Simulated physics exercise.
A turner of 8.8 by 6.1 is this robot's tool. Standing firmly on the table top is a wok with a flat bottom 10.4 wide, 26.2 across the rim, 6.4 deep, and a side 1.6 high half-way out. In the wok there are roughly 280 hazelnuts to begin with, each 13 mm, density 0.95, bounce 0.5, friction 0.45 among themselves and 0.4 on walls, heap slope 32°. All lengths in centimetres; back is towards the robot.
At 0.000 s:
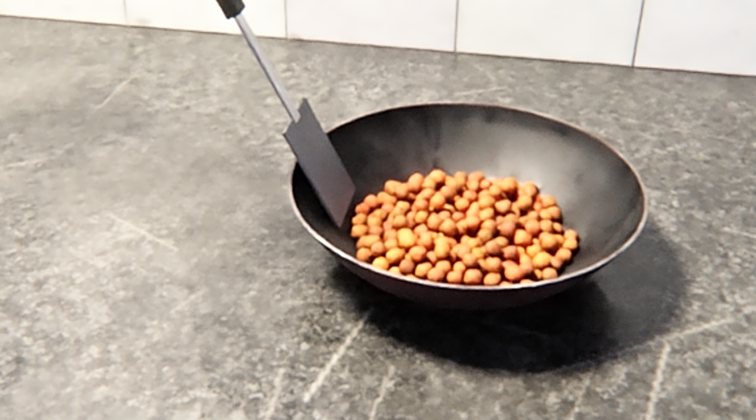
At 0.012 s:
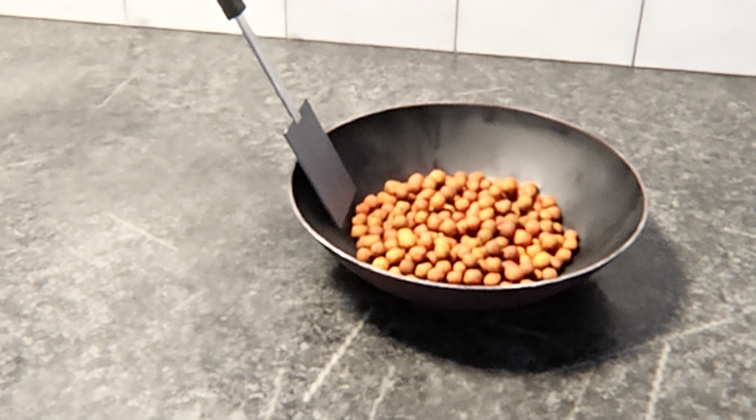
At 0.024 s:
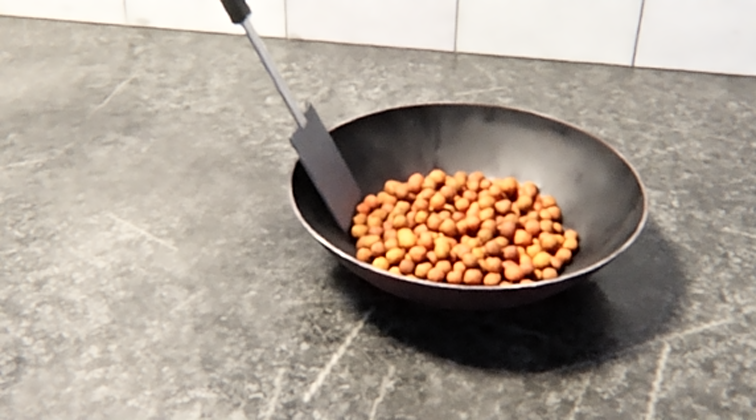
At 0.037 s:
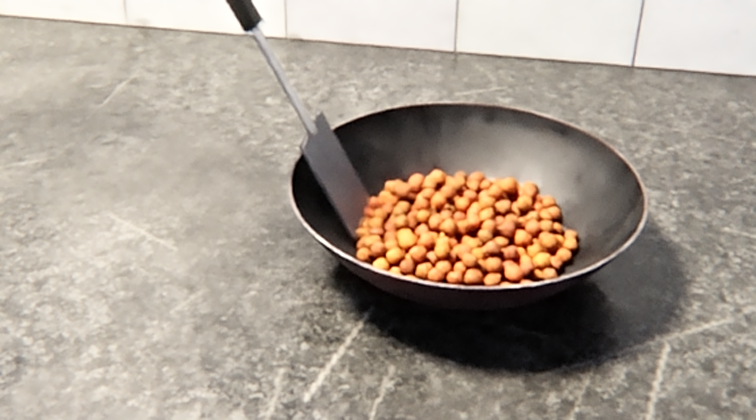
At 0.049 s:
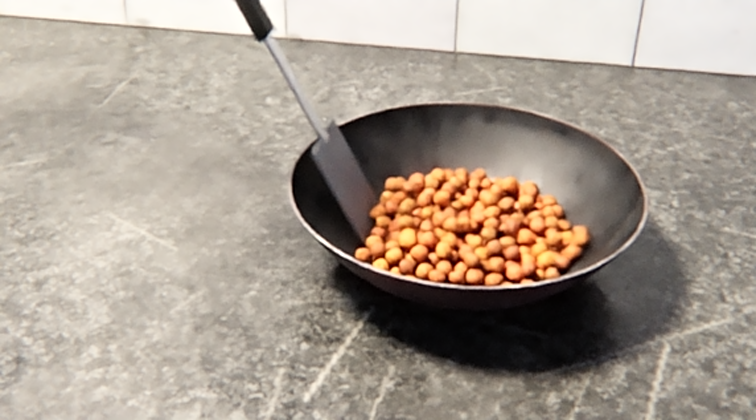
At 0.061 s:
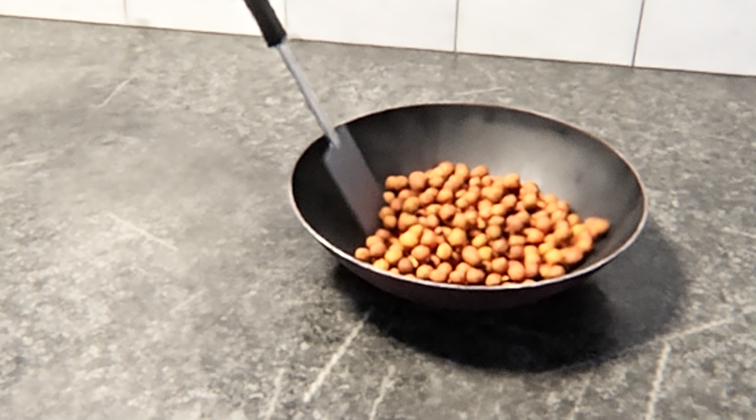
A dark turner with a black handle dipped into the left side of a black wok on a grey tabletop, then moved slightly right, pushing the heap of orange-brown nuts a little to the right.
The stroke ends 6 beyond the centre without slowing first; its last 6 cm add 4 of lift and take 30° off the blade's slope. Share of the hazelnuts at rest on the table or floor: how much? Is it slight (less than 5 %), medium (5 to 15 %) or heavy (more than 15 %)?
Slight.
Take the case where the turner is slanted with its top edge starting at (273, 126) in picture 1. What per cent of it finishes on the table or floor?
Around 0 percent ends up on the table or floor.
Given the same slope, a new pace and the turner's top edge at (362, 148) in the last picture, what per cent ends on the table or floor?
15 %.
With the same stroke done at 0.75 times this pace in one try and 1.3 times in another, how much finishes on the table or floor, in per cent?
Roughly 0 per cent on the first try and 5 per cent on the second.
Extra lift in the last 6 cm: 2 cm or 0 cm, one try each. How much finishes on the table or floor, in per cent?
Estimates, in order: 0 % then 0 %.
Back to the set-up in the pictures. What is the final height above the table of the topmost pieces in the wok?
About 6.5 cm above the table.
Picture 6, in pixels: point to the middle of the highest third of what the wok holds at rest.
It is centred around (563, 227).
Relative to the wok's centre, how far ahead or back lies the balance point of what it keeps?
Ahead of centre, roughly 3.5 centimetres.
After 0.12 s, sloping 63°, highest piece 9 above the table; 284 in the wok, 1 on the blade or in flight.
After 0.18 s, sloping 51°, highest piece 10 above the table; 283 in the wok, 2 on the blade or in flight.
After 0.41 s, sloping 33°, highest piece 7 above the table; 281 in the wok, 3 on the table or floor, 1 on the blade or in flight.
After 1.46 s, sloping 33°, highest piece 6 above the table; 281 in the wok, 4 on the table or floor.
In the end, 281 in the wok, 4 on the table or floor. That is 1 % on the table or floor.
